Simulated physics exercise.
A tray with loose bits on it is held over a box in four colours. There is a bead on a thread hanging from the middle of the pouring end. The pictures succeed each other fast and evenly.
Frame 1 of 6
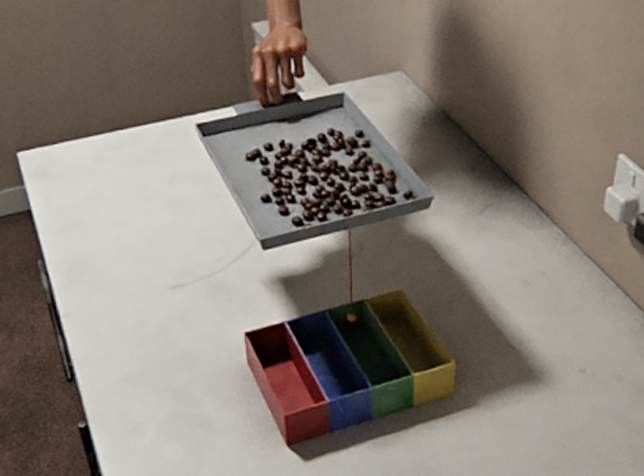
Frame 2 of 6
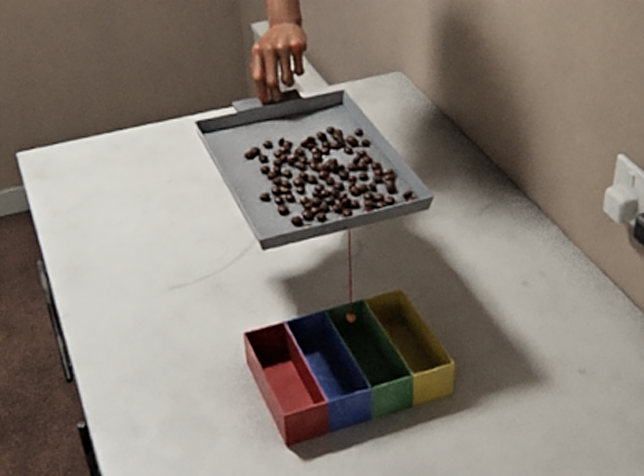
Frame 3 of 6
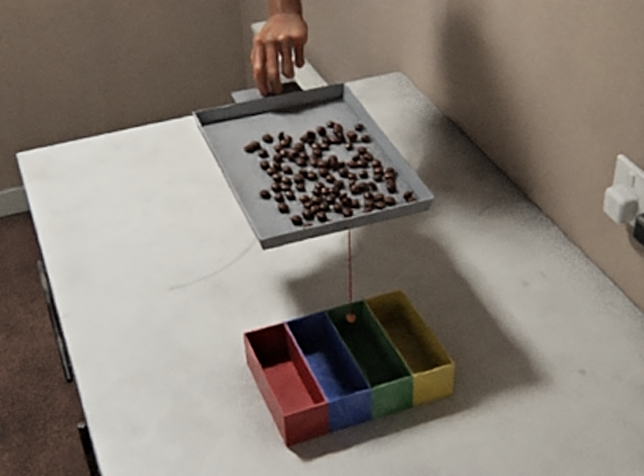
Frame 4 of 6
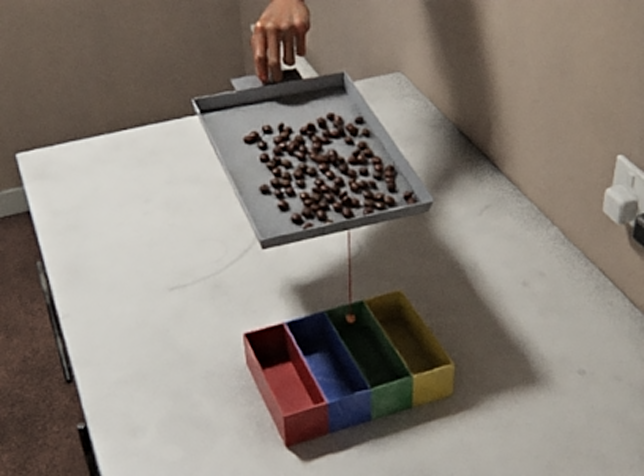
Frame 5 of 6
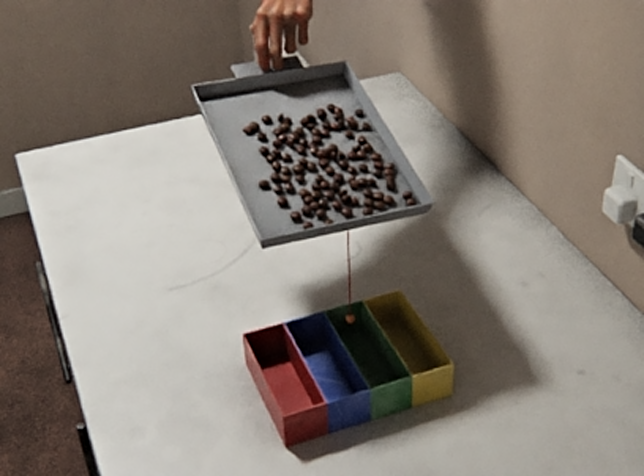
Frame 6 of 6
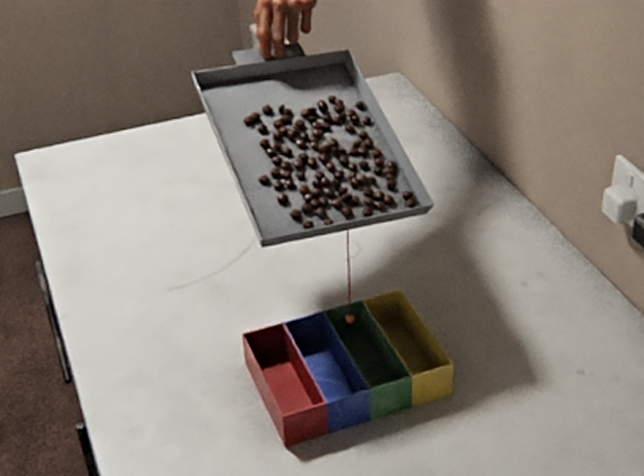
A hand slowly raises the back of a grey tray of brown pieces above a four-coloured box.
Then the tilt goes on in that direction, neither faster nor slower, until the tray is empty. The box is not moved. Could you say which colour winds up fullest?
The yellow cell winds up fullest.
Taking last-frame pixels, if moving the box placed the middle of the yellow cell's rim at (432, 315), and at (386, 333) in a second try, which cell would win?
You'd see the yellow cell win the first time and the yellow cell win the second.
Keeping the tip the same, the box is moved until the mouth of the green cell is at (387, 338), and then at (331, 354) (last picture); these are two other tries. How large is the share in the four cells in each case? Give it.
The first gives 90 %, the second 30 %.
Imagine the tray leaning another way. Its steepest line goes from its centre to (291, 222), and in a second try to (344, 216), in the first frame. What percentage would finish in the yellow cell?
Lab note: Case 1 near 0 %, case 2 near 30 %.
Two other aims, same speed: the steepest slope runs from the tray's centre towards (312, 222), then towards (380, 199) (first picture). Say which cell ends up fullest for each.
First try: That red cell. Second try: That yellow cell.
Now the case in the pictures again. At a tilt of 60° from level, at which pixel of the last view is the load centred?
Look close to (373, 193) in the last picture.
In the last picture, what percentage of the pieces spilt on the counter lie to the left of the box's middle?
Looks like close to 0 per cent of it.
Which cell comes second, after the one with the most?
The cell in green.
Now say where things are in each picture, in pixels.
Corners of the pouring end (263, 236) and (430, 194), level; middle of the load (324, 176), flat chocolate drops; bead on its thread (352, 318); red cell (307, 420); blue cell (350, 407); green cell (393, 394); yellow cell (434, 381), in the first frame.
Corners of the pouring end (262, 237) and (429, 195), level; middle of the load (324, 175), in the second frame.
Corners of the pouring end (263, 237) and (430, 196), tipped barely, lowest at the right corner; middle of the load (324, 172), in the third frame.
Corners of the pouring end (263, 237) and (430, 199), tipped a little, lowest at the right corner; middle of the load (323, 167), in the fourth frame.
Corners of the pouring end (263, 237) and (430, 201), tipped a little, lowest at the right corner; middle of the load (323, 163), in the fifth frame.
Corners of the pouring end (263, 236) and (430, 202), tipped clearly, lowest at the right corner; middle of the load (324, 158); red cell (305, 422); blue cell (349, 408); green cell (391, 395); yellow cell (432, 382), in the sixth frame.
Just after the last frame, tray tipped steeply; every one on the tray.
A moment on, tray tipped right over; roughly half on the tray; about a tenth in the yellow cell; just a few in the green cell; roughly a third falling or outside the box.
Further on, tray tipped past a quarter turn; roughly half in the yellow cell; roughly a quarter in the green cell; just a few in the blue cell; roughly a third falling or outside the box.
When it is over, tray tipped past a quarter turn; roughly half in the yellow cell; roughly a quarter in the green cell; just a few in the blue cell; not one in the red cell; roughly a third outside the box.
